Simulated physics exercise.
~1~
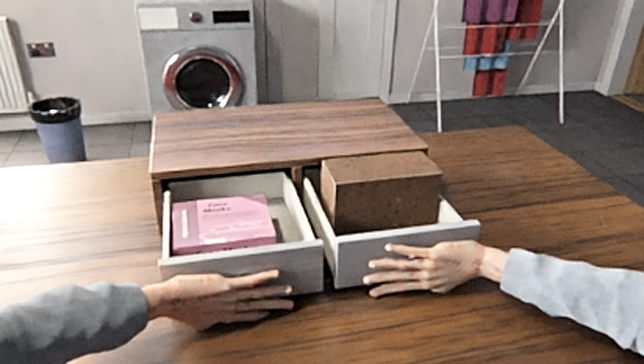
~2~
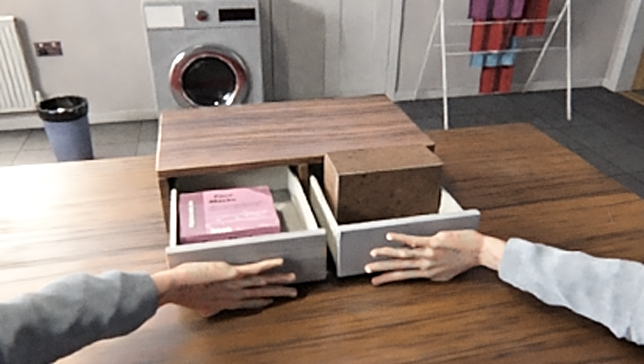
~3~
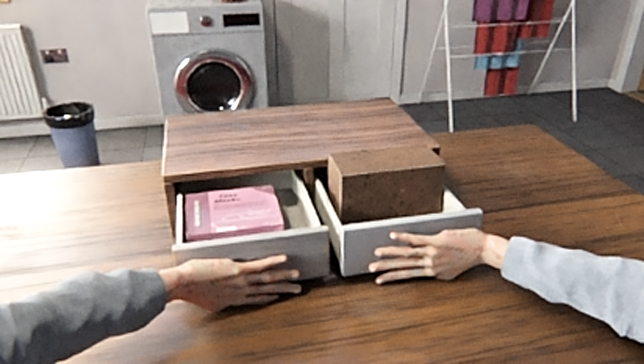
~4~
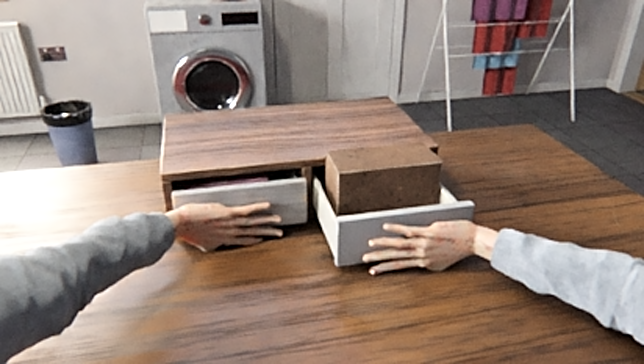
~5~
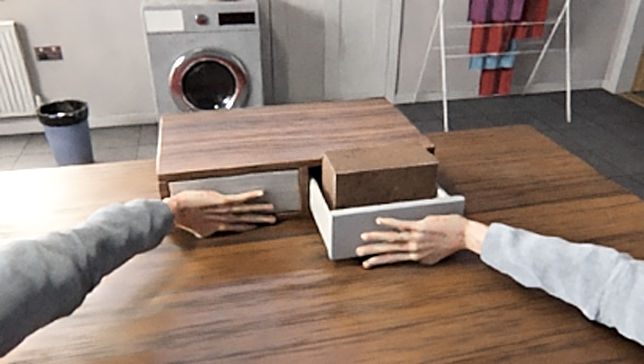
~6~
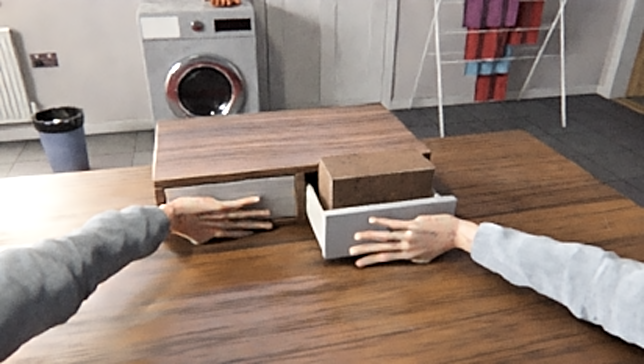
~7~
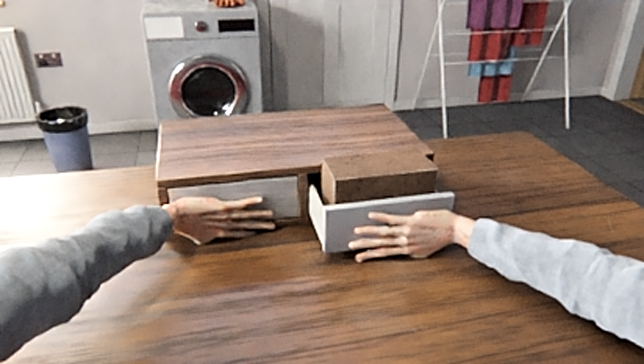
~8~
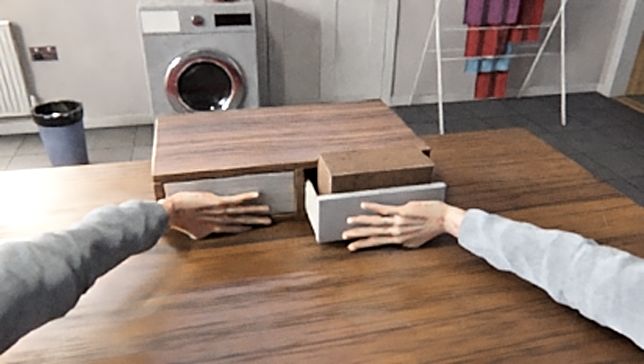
Two hands push the left drawer shut, while the right drawer holding a brown block stays ajar.
